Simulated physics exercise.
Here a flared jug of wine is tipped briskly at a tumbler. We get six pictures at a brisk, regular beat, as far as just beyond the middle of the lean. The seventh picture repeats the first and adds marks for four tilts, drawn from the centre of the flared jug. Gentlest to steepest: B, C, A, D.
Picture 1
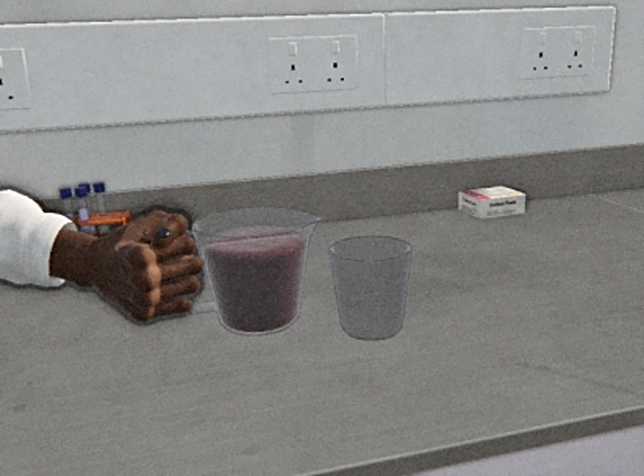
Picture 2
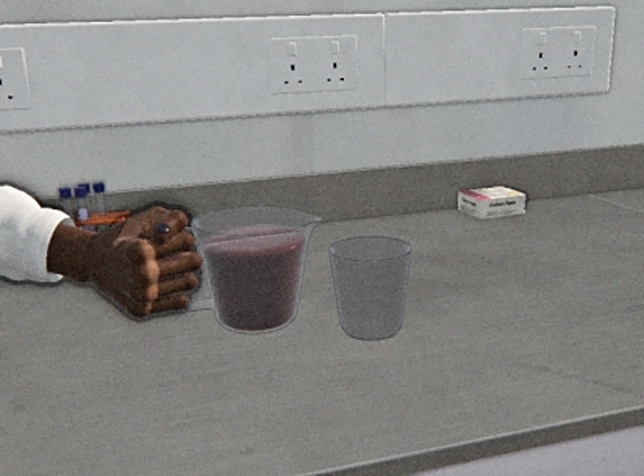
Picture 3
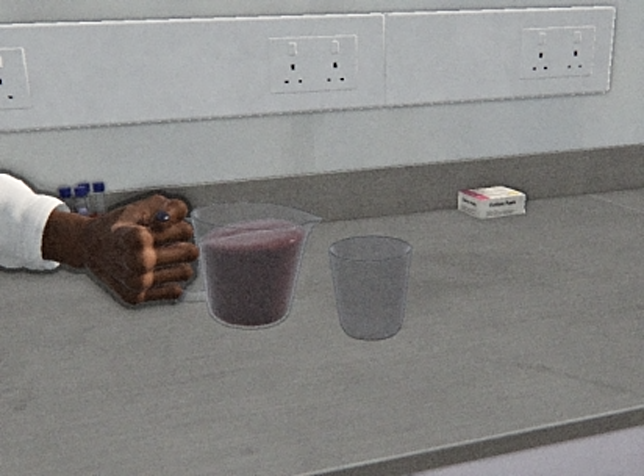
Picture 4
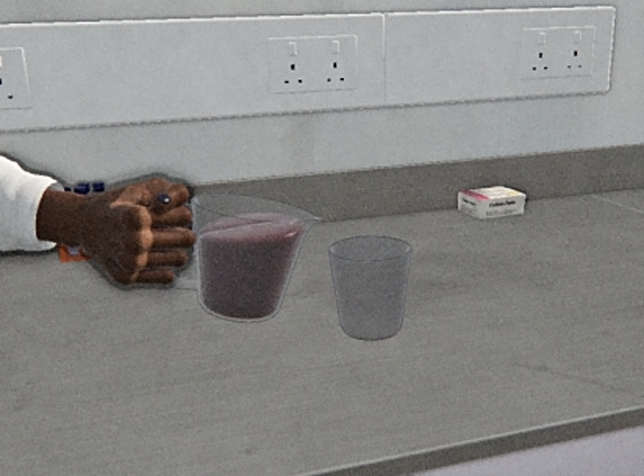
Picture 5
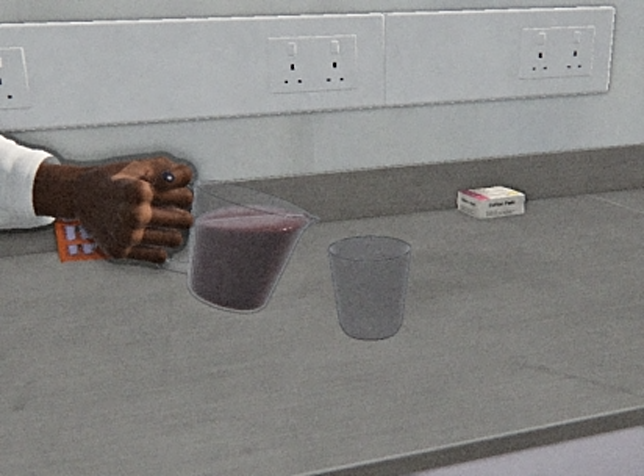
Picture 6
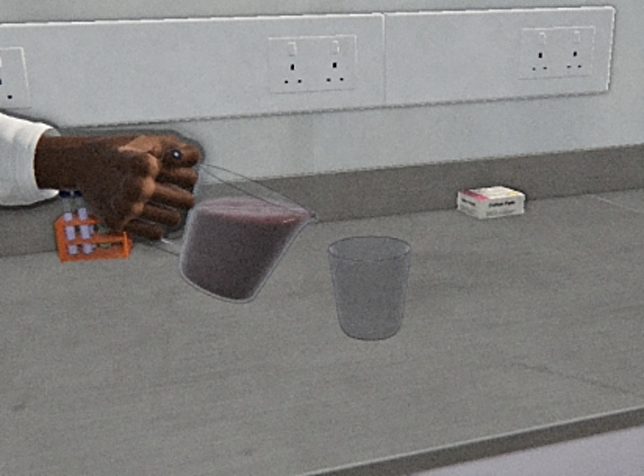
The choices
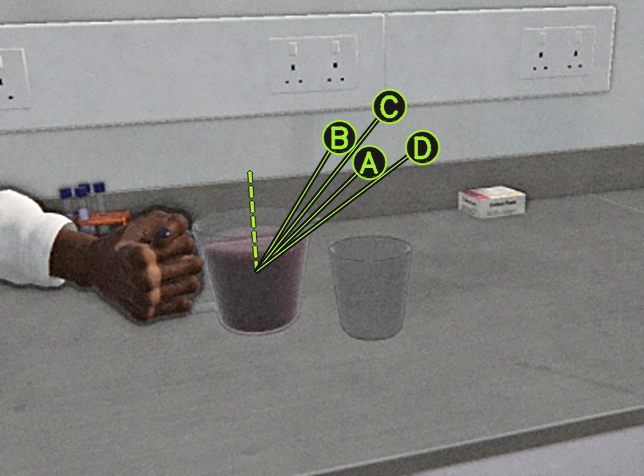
A hand lifts a jug of dark red liquid and tilts it rightward beside an empty tumbler.
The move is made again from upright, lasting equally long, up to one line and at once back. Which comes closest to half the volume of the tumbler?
It is A.
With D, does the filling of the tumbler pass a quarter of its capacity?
Yes, it does.
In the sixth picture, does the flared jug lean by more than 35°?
No, it does not.
On the marked copy, A at (356, 173); B at (329, 151); C at (377, 119); D at (408, 156).
With A, the tumbler ends with about 50 % of what it can hold.
With B, the tumbler ends with about 19 % of what it can hold.
With C, the tumbler ends with about 34 % of what it can hold.
With D, the tumbler ends with about 69 % of what it can hold.
